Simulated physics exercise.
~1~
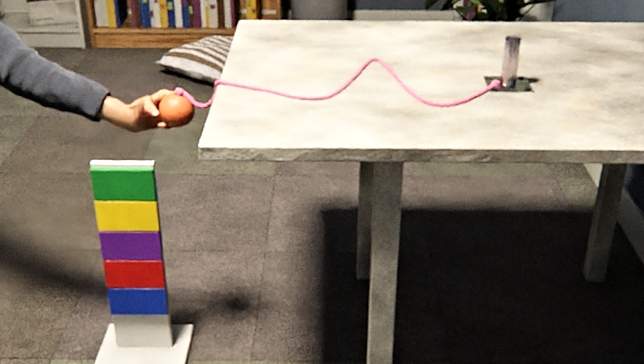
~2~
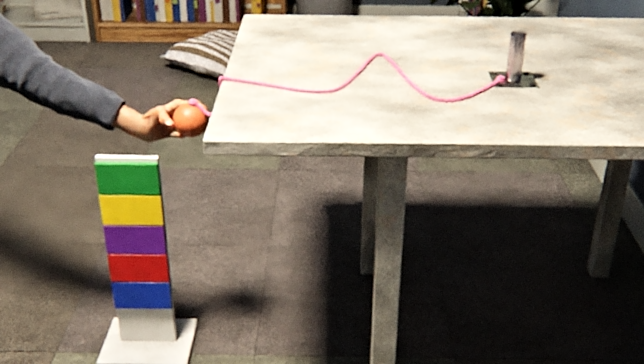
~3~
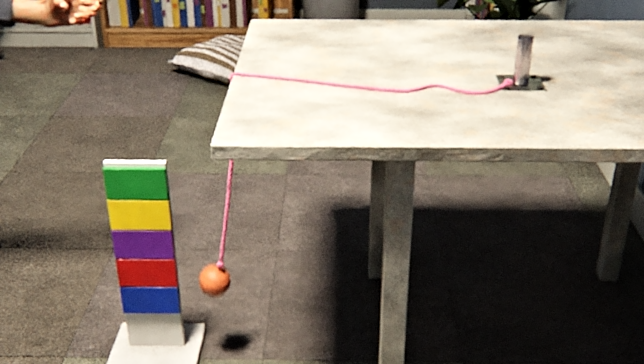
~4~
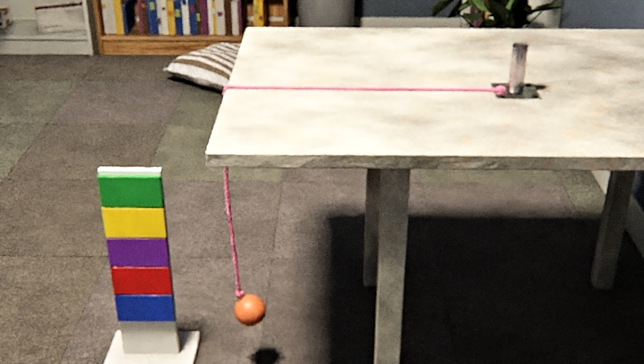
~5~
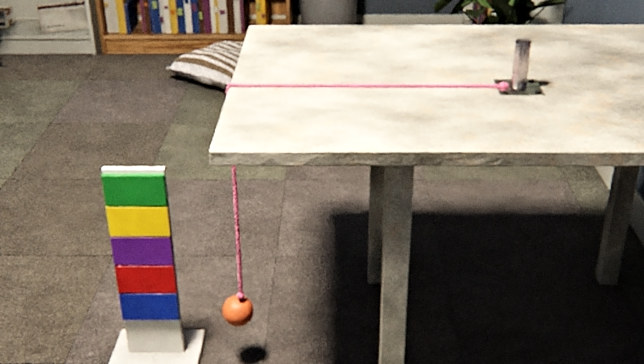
At the start, a hand holds an orange ball just off the left end of a pale table, its pink cord winding loosely back across the top to a short post. Below stands an upright board with bands of green, yellow, purple, red and blue. The hand shifts slightly right, then lets go and draws back to the left as the ball drops beside the red band. The cord pulls straight along the tabletop, and the ball sinks lower, swinging slightly right. It drifts a little left and ends hanging from the taut cord, its middle level with the blue band.
